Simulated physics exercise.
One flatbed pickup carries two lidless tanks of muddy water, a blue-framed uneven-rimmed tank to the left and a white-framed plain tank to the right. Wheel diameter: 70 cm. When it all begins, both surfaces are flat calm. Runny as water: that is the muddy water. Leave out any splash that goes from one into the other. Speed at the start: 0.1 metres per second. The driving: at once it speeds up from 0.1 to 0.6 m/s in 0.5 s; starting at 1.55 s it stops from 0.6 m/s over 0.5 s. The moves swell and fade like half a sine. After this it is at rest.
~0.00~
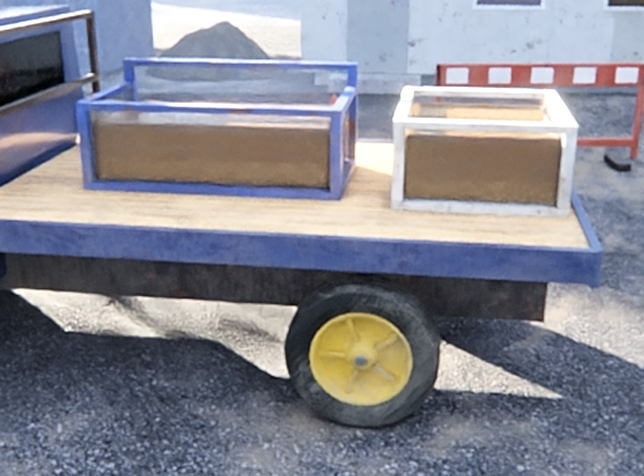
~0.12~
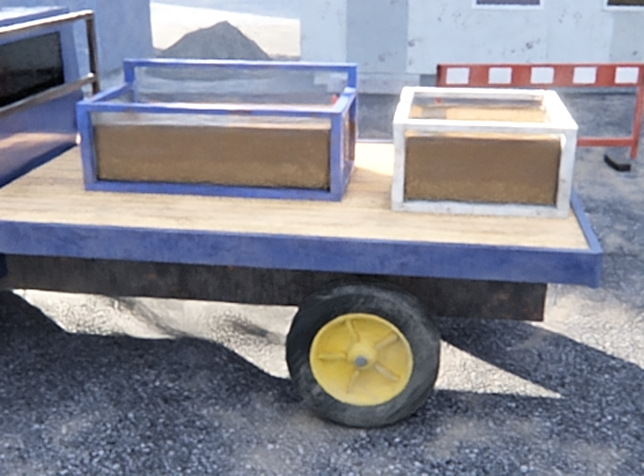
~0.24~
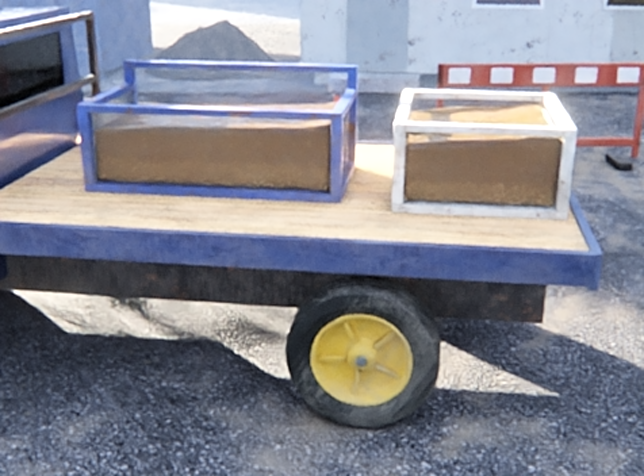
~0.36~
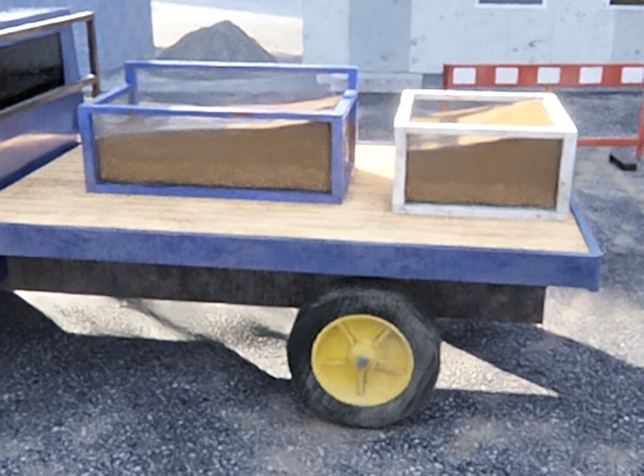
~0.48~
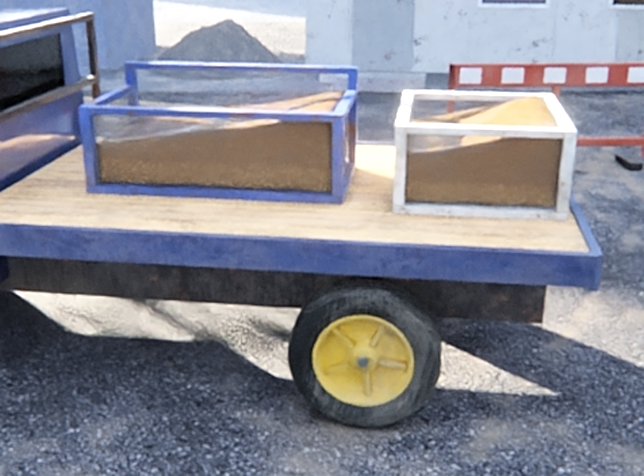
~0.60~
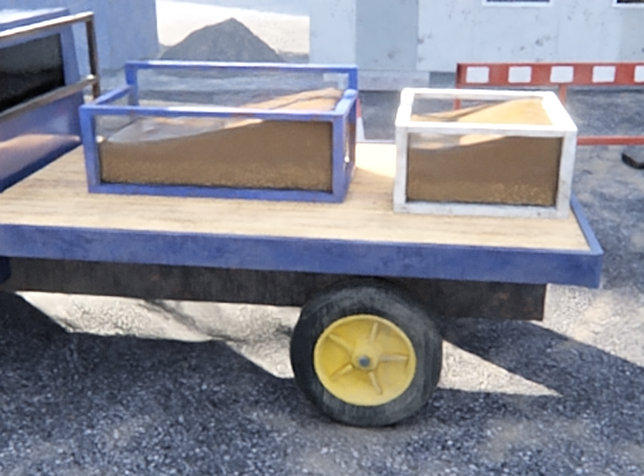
A blue flatbed pickup carrying two open tanks of muddy water began rolling slowly to the left, and the level water in both tanks tilted, sinking at the front and climbing toward the back.
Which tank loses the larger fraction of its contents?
Rightmost container, relative to its load.
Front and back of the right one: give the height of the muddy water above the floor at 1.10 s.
Close to 36 cm at the front end and 26 cm at the back end.
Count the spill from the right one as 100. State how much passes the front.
Roughly 70 percent.
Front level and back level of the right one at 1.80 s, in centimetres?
The front reads 36 cm and the back reads 26 cm.
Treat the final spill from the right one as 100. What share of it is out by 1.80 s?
Near 0 in a hundred.
Then, 1.10 s in, the left one has lost nothing (front 34 cm, back 28 cm); the right one has lost nothing (front 36 cm, back 26 cm).
Then, 1.80 s in, the left one has lost nothing (front 29 cm, back 24 cm); the right one has lost nothing (front 36 cm, back 26 cm).
Then, 2.60 s in, the left one has lost nothing (front 28 cm, back 28 cm); the right one has lost 3 per cent, over the front, a little elsewhere (front 21 cm, back 42 cm).
Then, 5.03 s in, the left one has lost nothing; the right one has lost 6 per cent, mostly over the front, some over the back.
